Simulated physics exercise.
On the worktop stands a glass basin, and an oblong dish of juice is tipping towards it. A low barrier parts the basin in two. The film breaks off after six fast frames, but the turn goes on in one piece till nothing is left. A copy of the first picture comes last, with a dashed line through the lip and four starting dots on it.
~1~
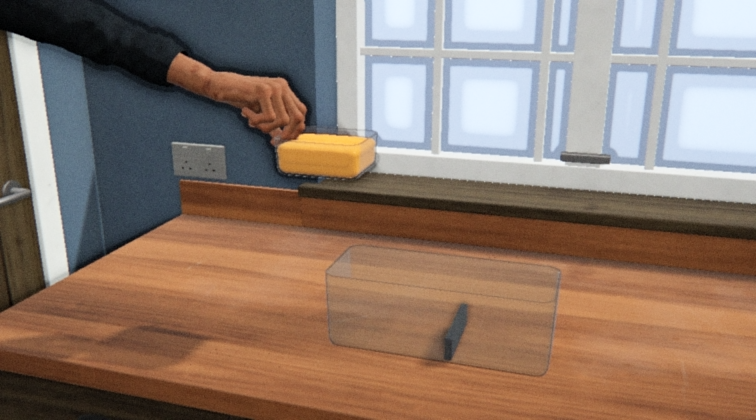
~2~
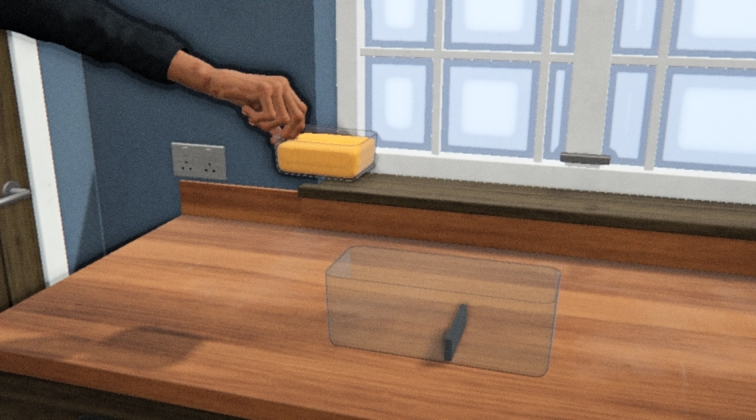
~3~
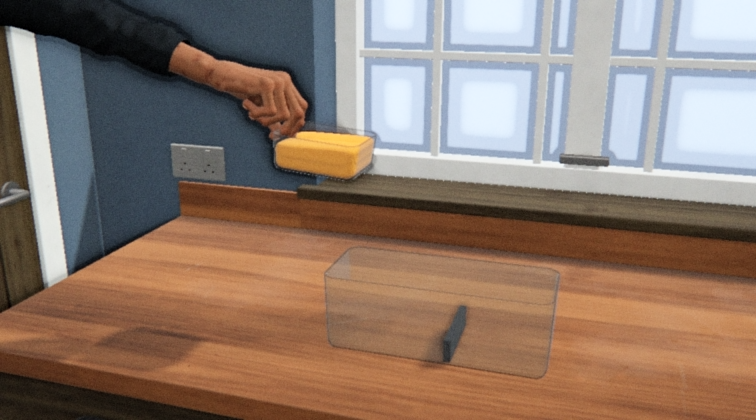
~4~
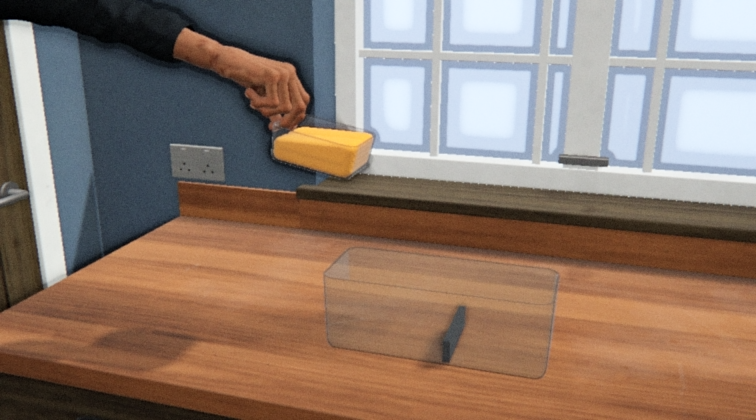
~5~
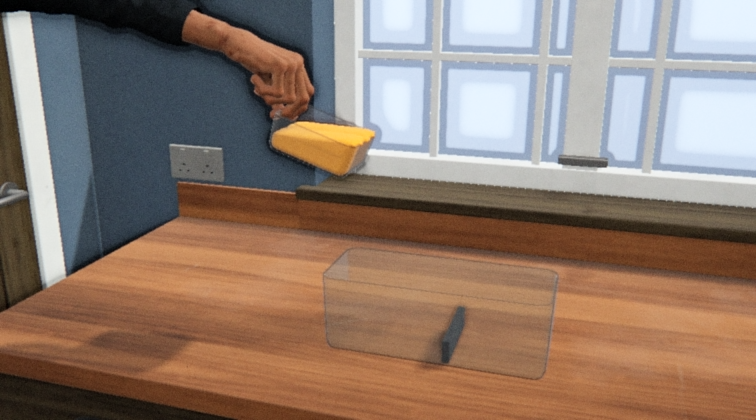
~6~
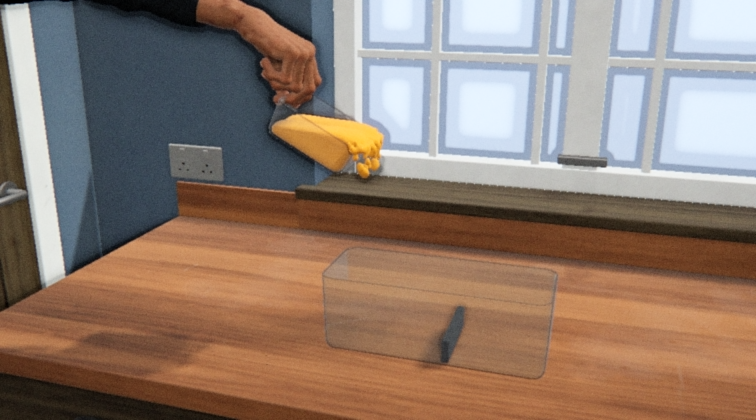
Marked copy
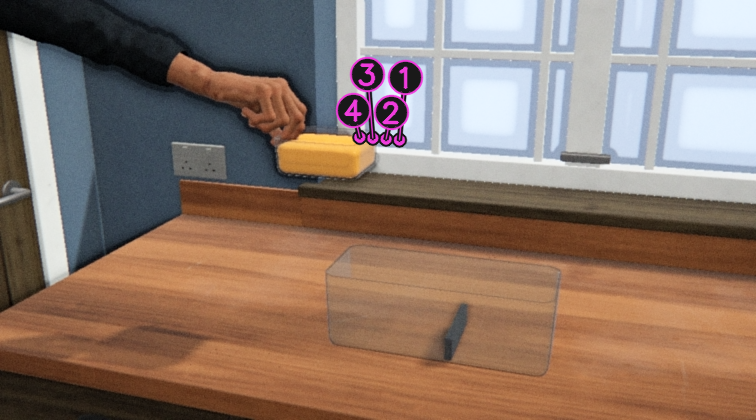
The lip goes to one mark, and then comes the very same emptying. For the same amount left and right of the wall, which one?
Dot 2 does it best.
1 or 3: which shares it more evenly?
Here it is dot 1.
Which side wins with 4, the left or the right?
The left one.
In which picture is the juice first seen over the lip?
Picture 5.
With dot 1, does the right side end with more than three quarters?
No.
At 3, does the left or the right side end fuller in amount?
The left side.
In magenta, 1 at (399, 140); 2 at (386, 139); 3 at (372, 138); 4 at (359, 137).
With 1, about 33 % ends left of the wall and 61 % right of it; 5 % is lost outside.
With 2, about 48 % ends left of the wall and 46 % right of it; 7 % is lost outside.
With 3, about 76 % ends left of the wall and 19 % right of it; 5 % is lost outside.
With 4, about 87 % ends left of the wall and 8 % right of it; 5 % is lost outside.
